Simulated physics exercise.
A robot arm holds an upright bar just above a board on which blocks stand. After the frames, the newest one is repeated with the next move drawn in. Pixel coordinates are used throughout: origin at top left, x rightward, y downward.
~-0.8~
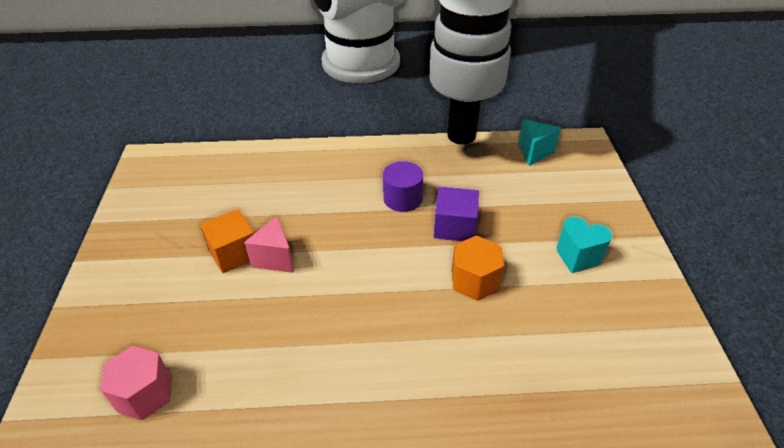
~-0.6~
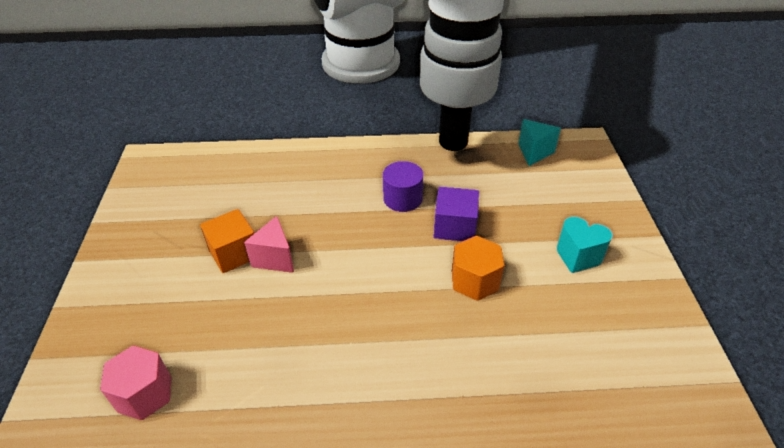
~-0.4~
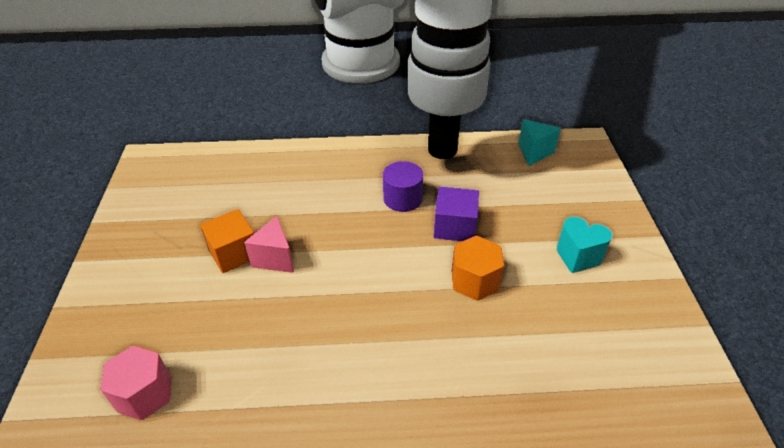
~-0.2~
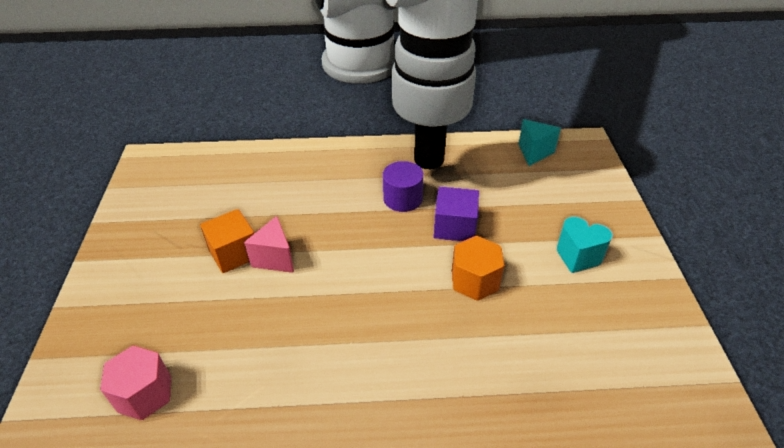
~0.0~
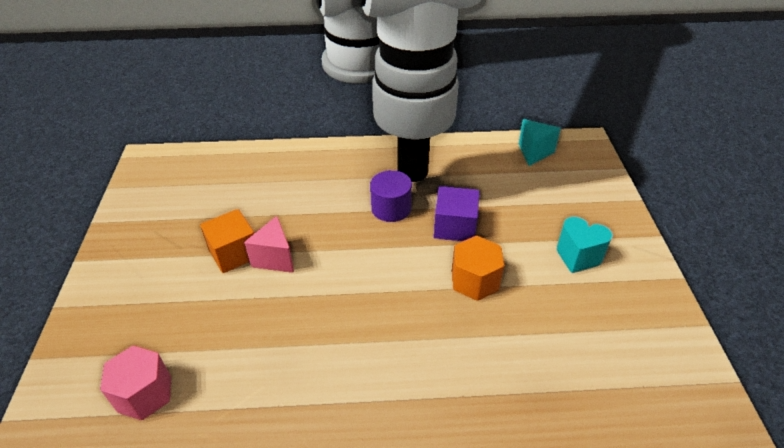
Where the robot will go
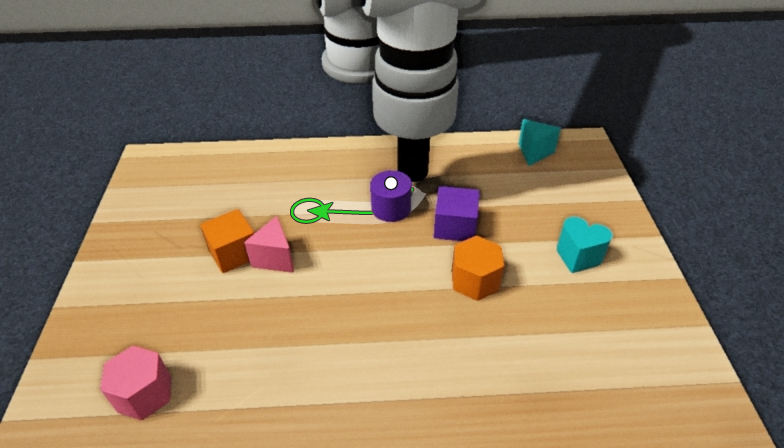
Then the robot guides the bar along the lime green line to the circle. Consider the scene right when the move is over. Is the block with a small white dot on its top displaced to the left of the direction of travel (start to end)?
It seems so.
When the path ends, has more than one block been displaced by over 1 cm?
My answer is no.
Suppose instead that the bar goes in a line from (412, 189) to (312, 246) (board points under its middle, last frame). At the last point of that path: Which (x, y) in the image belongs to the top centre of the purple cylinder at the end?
It should be at about (326, 246).
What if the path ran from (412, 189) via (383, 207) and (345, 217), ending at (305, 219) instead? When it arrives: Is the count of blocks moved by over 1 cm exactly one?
My answer is yes.
The drawn path runs from (412, 189) through (389, 210) and (348, 212) to (308, 211); the dot is on the purple cylinder.
On the path given first. One third of the way, bar (388, 194); purple cylinder (363, 205).
Two thirds of the way, bar (347, 196); purple cylinder (339, 213).
At the end, bar (306, 195); purple cylinder (337, 213); purple square piece not moved.
